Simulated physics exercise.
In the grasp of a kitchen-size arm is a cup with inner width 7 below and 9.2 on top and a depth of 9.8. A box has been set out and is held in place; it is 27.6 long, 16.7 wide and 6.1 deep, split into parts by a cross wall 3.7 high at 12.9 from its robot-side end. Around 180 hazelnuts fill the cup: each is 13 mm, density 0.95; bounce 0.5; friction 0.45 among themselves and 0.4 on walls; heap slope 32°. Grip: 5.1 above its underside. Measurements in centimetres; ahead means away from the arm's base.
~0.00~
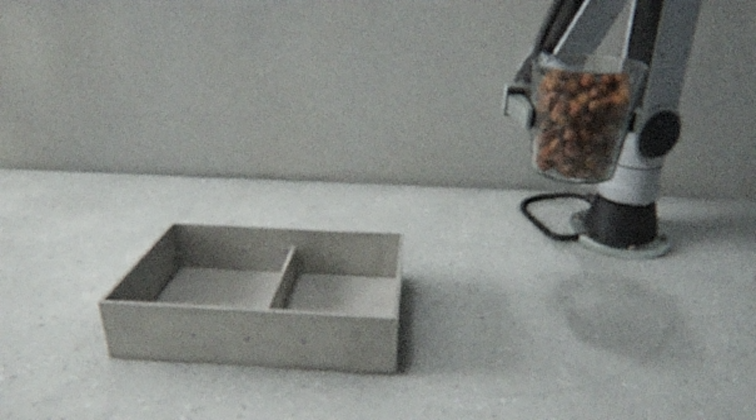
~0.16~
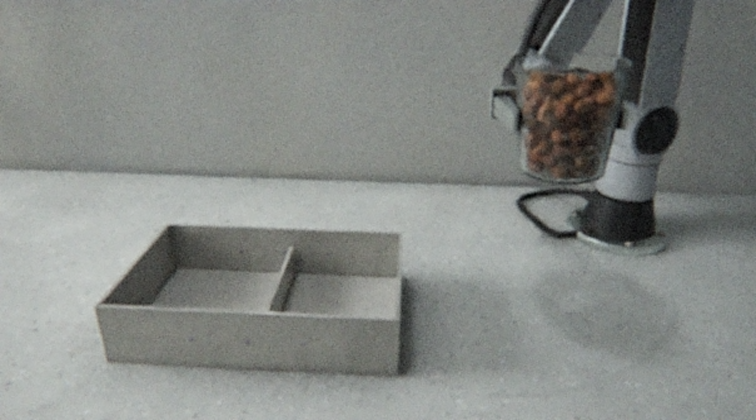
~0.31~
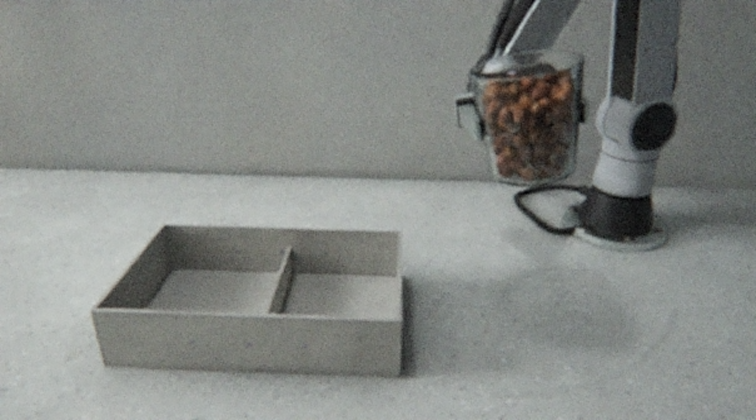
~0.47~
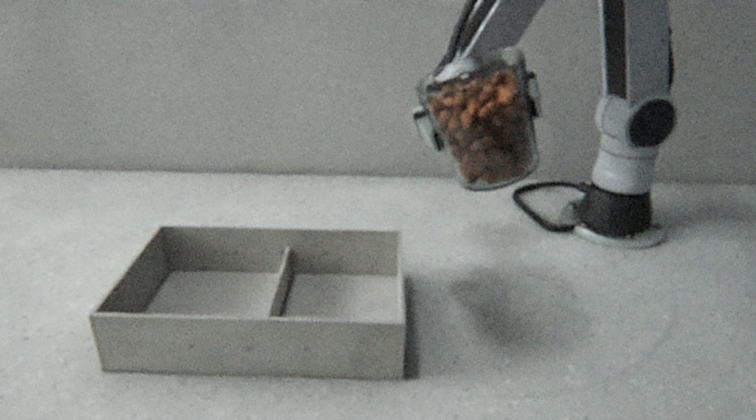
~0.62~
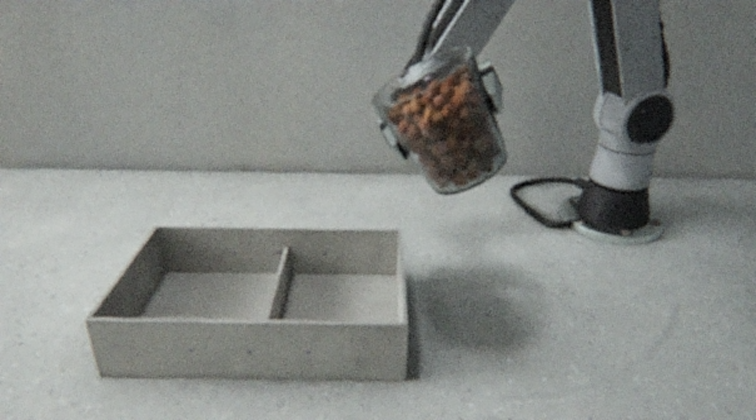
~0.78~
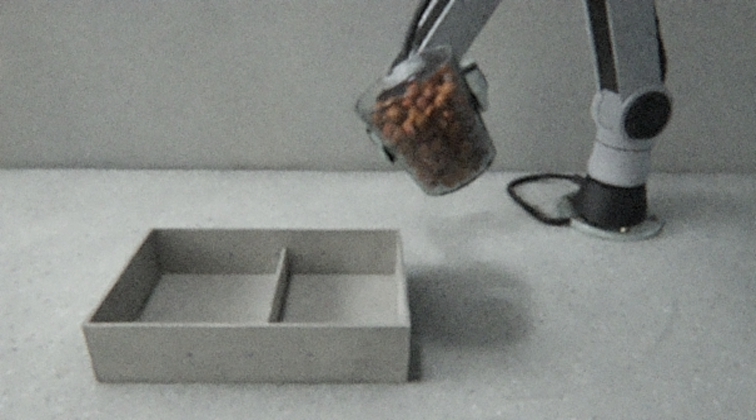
On a pale speckled surface against a grey wall, a robot arm moves a clear cup of hazelnuts leftward toward a grey box with two compartments, gradually tilting the cup toward the box while the nuts stay inside.
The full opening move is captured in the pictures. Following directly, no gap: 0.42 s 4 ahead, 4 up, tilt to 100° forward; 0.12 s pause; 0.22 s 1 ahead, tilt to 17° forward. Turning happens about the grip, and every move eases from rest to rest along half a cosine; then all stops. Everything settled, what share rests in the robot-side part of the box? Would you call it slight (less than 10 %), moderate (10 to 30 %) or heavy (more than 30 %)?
I would call it moderate.
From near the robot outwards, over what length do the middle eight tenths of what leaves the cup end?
The stretch is some 22 cm.
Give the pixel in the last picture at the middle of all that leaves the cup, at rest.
I'd put it at roughly (206, 315).
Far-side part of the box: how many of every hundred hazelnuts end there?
Roughly 35 percent.
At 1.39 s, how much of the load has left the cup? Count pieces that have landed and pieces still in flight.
I'd put it at some 40 percent up to then.
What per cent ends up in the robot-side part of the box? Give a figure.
I'd estimate close to 15 percent.
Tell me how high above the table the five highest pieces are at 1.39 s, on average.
Close to 26 cm.
After 1.08 s, tilted 88° forward, highest piece 28 above the table; 176 in the cup.
After 1.39 s, tilted 82° forward, highest piece 26 above the table; 104 in the cup, 29 in the far-side part, 26 in the robot-side part, 17 in flight or on a rim.
After 1.74 s, tilted 17° forward, highest piece 27 above the table; 87 in the cup, 62 in the far-side part, 26 in the robot-side part, 1 on the table or floor.
After 2.79 s, tilted 17° forward, highest piece 27 above the table; 87 in the cup, 62 in the far-side part, 26 in the robot-side part, 1 on the table or floor.
In the end, 87 in the cup, 62 in the far-side part, 26 in the robot-side part, 1 on the table or floor. That is 15 % in the robot-side part of the box.
